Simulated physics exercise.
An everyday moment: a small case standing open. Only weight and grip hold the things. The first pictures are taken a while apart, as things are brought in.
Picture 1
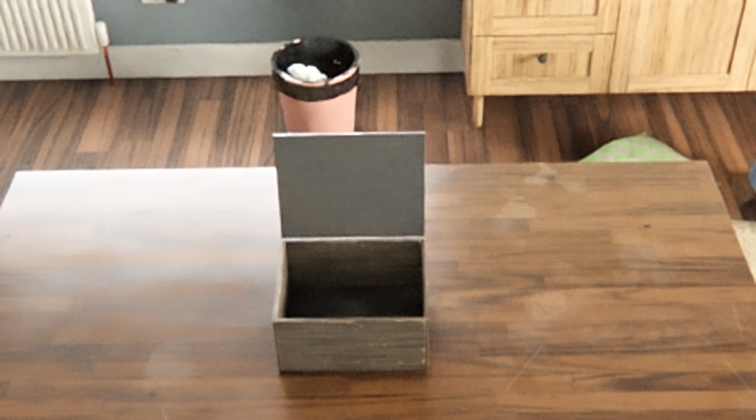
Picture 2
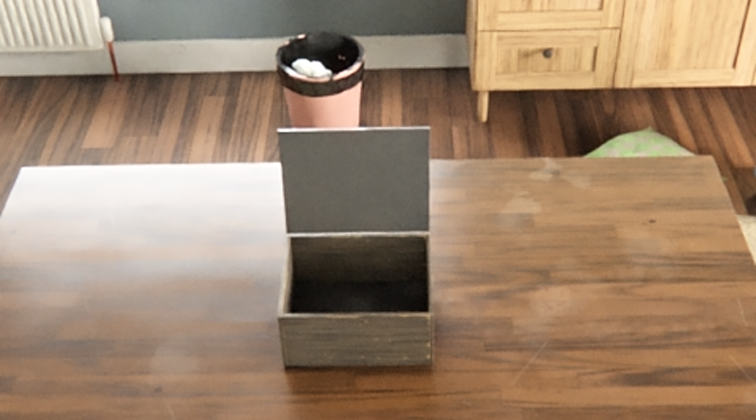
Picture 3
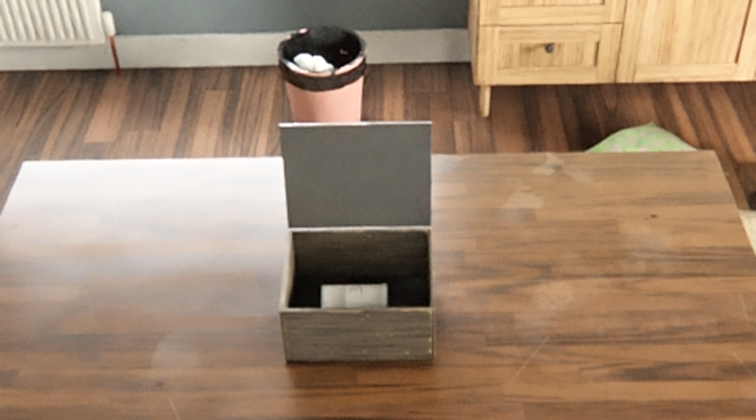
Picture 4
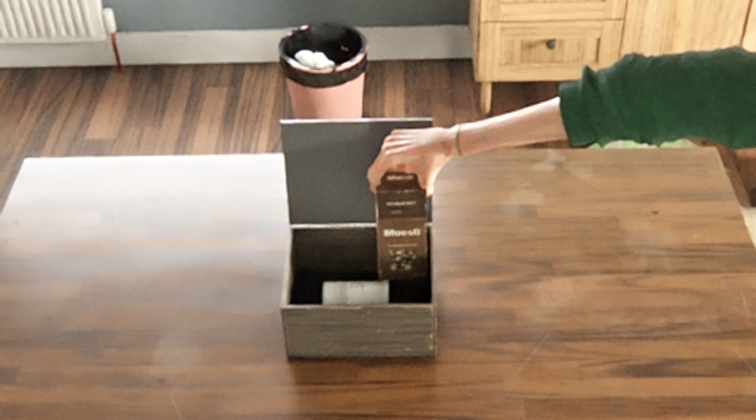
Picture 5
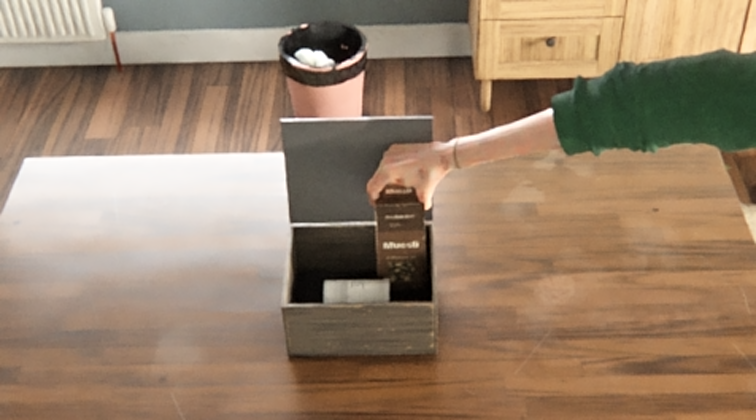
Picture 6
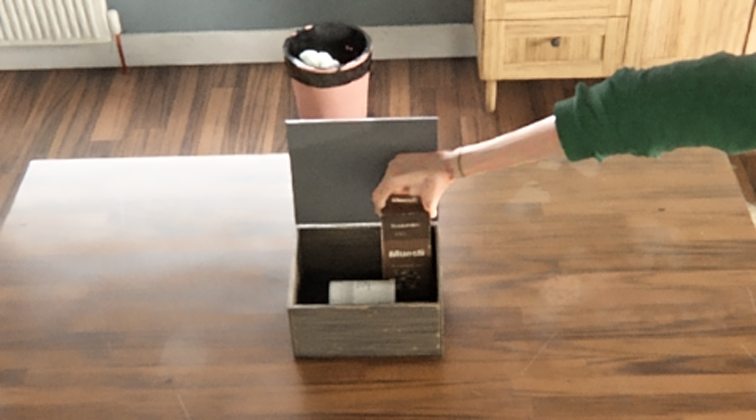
A hand in a green sleeve lowers a brown carton into an open box beside a pale object.
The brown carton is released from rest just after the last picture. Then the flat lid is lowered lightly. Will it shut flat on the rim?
The lid stays ajar.
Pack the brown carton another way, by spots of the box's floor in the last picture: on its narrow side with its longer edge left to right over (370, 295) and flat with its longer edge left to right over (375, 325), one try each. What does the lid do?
First, it shuts flat; second, it will not close.
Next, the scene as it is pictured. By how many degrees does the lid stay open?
About 20°.
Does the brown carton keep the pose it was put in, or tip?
The brown carton ends up tilted.
Then, 1.90 s after the last picture, lid 66° above the rim; brown carton tipped 5° from how it was near (407, 251).
Then, 2.50 s after the last picture, lid 23° above the rim; brown carton tipped 52° from how it was near (406, 275); white tin rolled a little.
At rest, lid 20° above the rim; tipped over in the box, brown carton; white tin in place. Seen from the same camera at the end, brown carton near (410, 275).
